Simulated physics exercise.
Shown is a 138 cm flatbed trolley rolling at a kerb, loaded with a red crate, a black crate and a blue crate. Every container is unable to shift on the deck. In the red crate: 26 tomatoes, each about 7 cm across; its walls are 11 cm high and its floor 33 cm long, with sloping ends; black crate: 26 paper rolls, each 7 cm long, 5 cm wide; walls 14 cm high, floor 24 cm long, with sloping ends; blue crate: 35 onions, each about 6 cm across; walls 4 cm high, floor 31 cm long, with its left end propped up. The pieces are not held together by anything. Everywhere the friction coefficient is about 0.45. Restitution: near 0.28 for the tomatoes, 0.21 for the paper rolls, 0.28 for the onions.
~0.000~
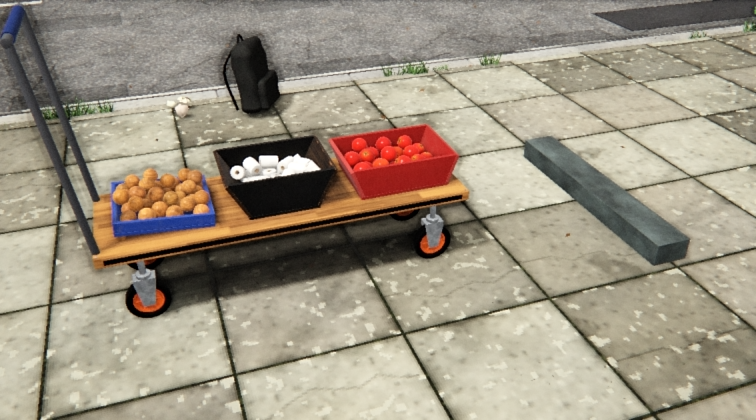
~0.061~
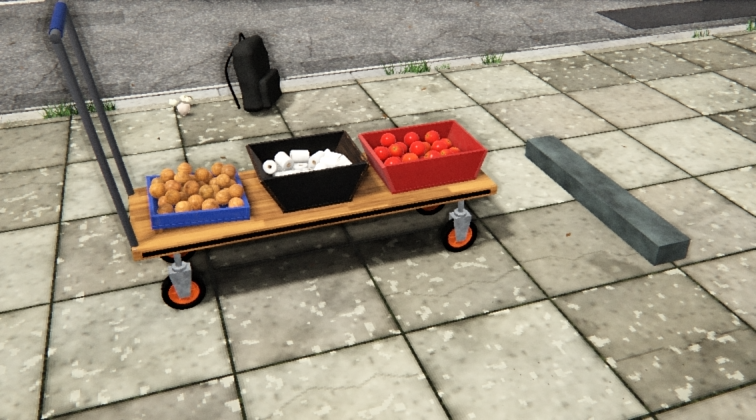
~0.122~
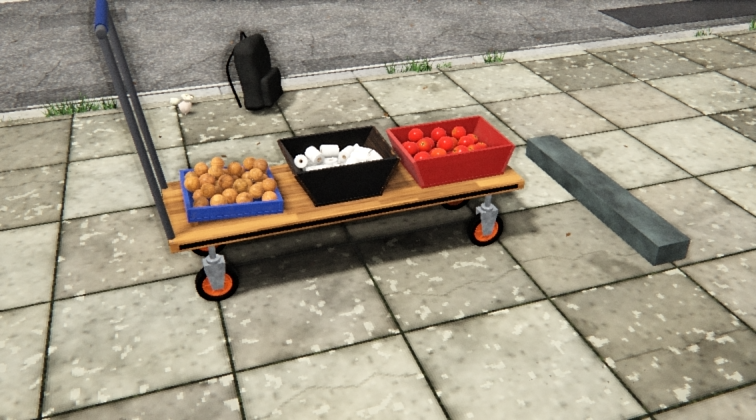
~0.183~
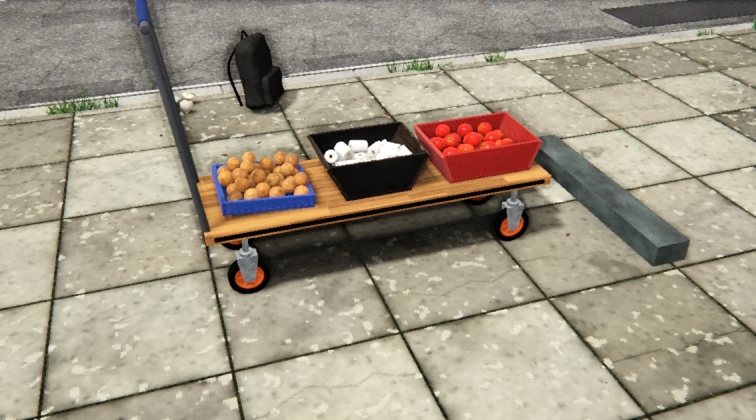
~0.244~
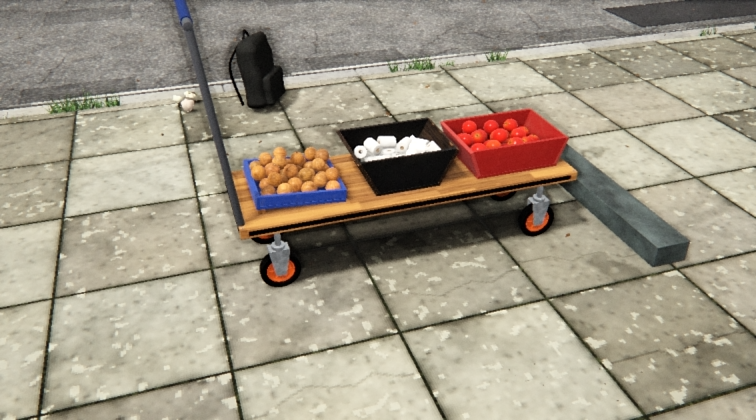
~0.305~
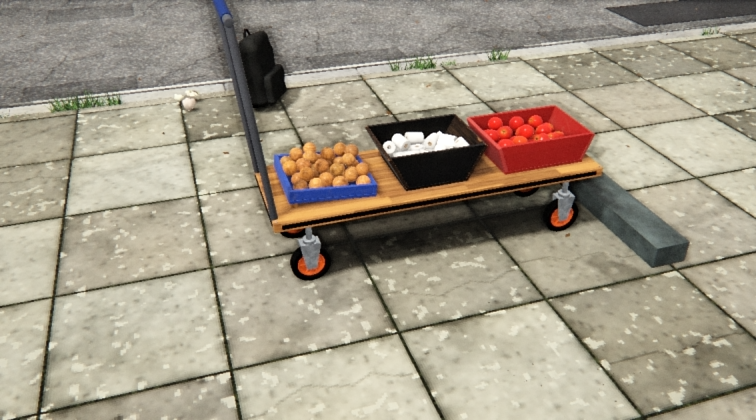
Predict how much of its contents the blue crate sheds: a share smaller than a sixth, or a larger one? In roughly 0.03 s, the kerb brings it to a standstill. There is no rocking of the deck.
I'd say the outflow rises past a sixth of the load.
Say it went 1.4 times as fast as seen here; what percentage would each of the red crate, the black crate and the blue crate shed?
Red crate 20, black crate 10, blue crate 40 per cent.
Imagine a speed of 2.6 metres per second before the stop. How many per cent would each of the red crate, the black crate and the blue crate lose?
In that case the red crate sheds 10 per cent of its load, the black crate 10 per cent, and the blue crate 40 per cent.
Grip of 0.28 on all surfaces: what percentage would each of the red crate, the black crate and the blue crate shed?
Red crate 0, black crate 10, blue crate 30 per cent.
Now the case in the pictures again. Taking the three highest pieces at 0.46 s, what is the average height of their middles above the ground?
Roughly 48 centimetres.
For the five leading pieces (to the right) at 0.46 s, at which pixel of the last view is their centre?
Around (581, 122).
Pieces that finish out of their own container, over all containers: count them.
Some 14 altogether.
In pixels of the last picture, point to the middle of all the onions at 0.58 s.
In the last view, the centre sits near (377, 163).
After 0.36 s, the wheels strike.
After 0.46 s, red crate 26 in, 0 out, black crate 26 in, 0 out and blue crate 30 in, 5 out.
After 0.58 s, red crate 26 in, 0 out, black crate 26 in, 0 out and blue crate 26 in, 9 out.
After 0.81 s, red crate 26 in, 0 out, black crate 25 in, 1 out and blue crate 22 in, 13 out.
When it is over (at 1.31 s), red crate 26 in, 0 out, black crate 25 in, 1 out and blue crate 22 in, 13 out. Asked share, 13 of 35, 37 per cent.
